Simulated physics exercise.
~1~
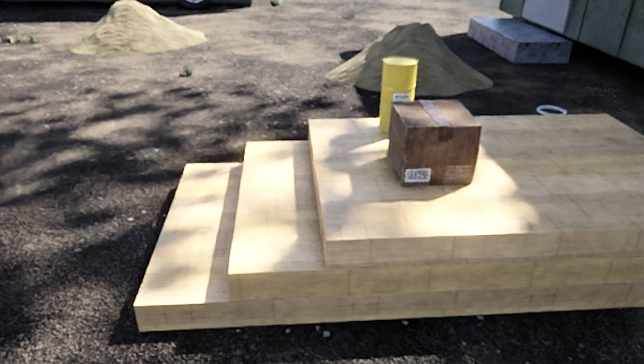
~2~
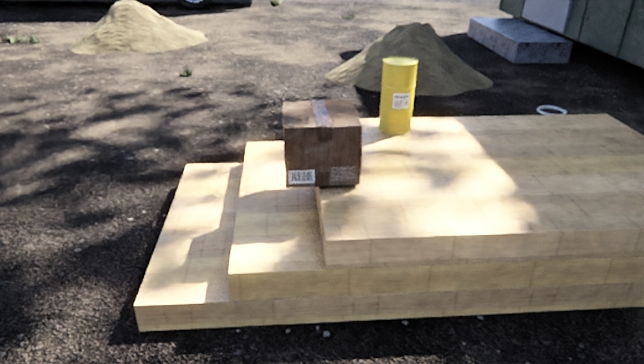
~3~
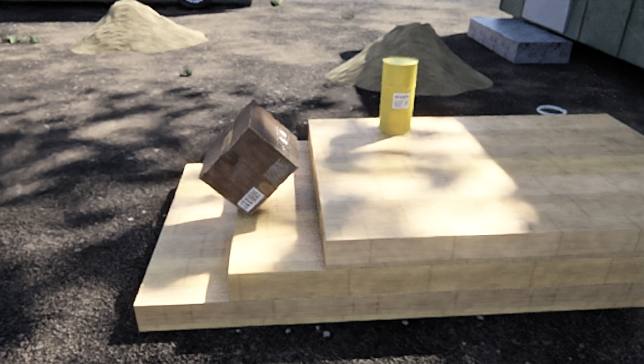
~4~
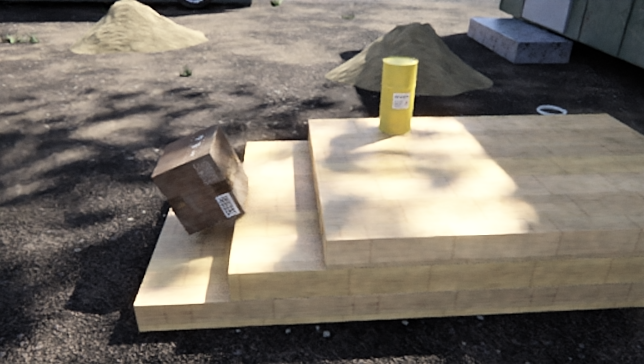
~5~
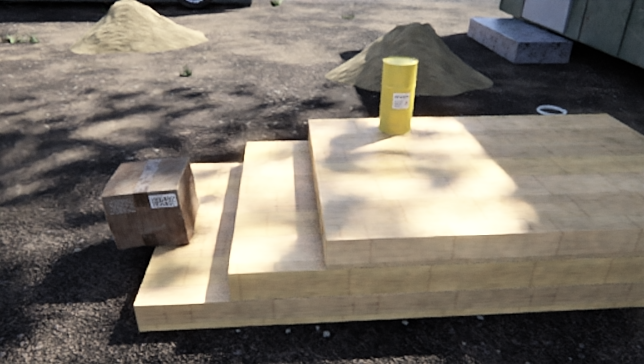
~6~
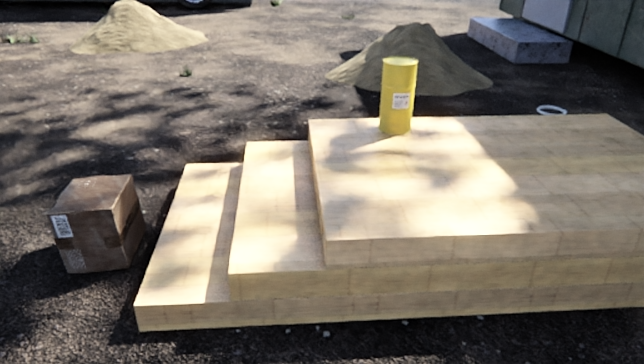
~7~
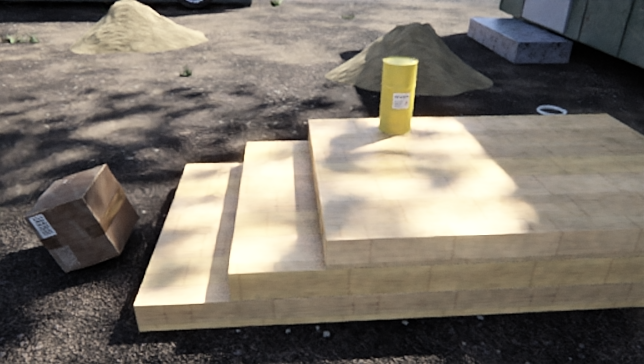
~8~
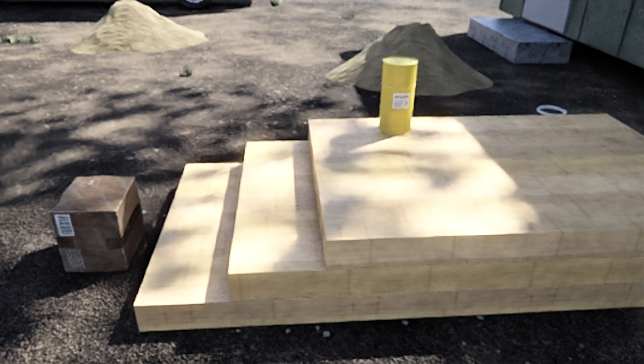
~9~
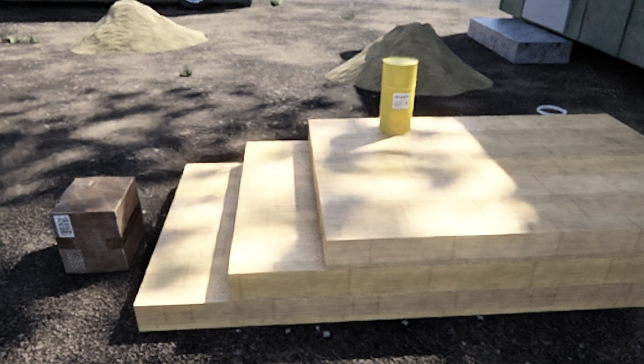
A brown cardboard box and a yellow canister stand on the top level of pale wooden steps, set on dark, gravelly ground and seen from slightly above, with sandy mounds and a grey block behind. The box slides left along the landing, away from the canister, and reaches the edge. It tips over and tumbles down the lower steps to the left, turning as it goes. Dropping onto the ground beside the steps, it tilts up on an edge, then rocks back flat. It ends at rest at the bottom left, while the canister still stands on top.
